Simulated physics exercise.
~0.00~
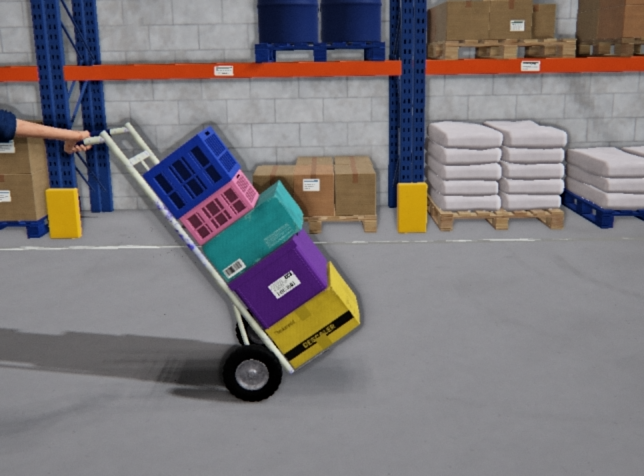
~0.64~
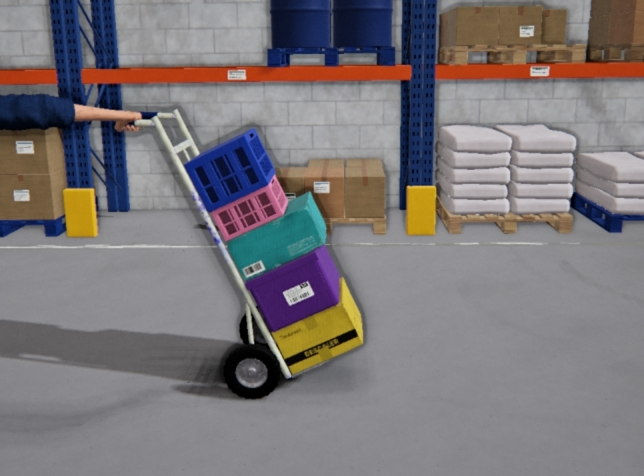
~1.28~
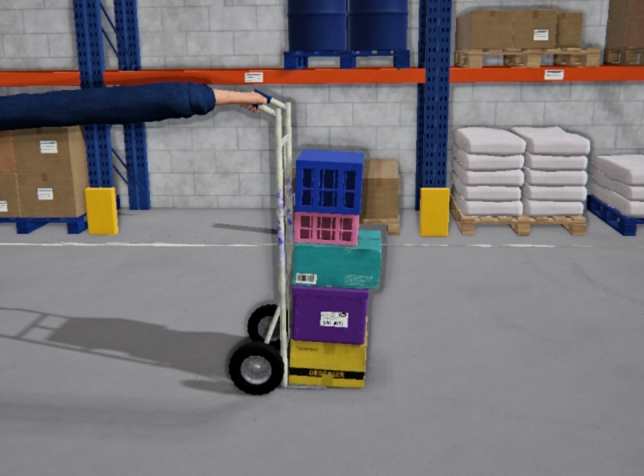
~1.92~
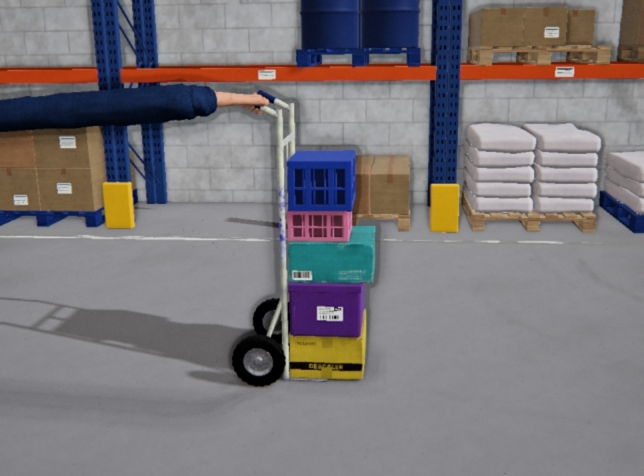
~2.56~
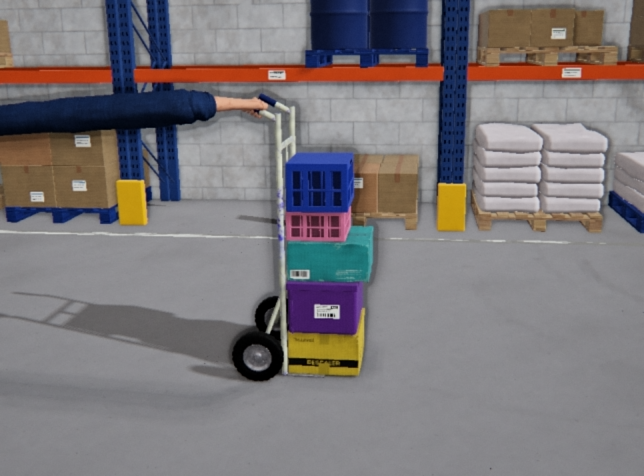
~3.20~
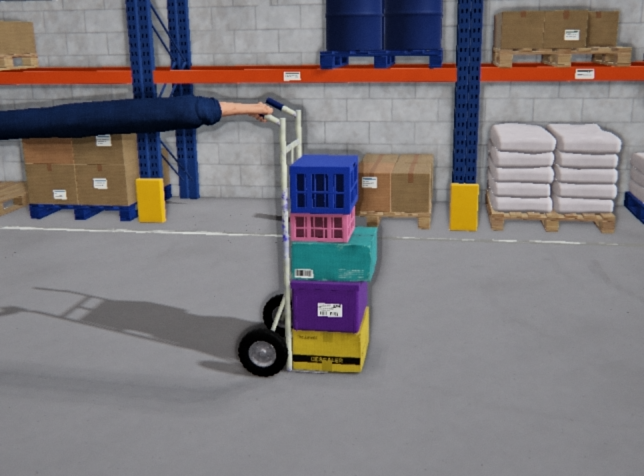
A hand truck stacked with five colorful crates and boxes was tilted back in a warehouse until an outstretched arm swung it upright, and the stack, with the blue crate on top, stayed standing as the hand held the handle.
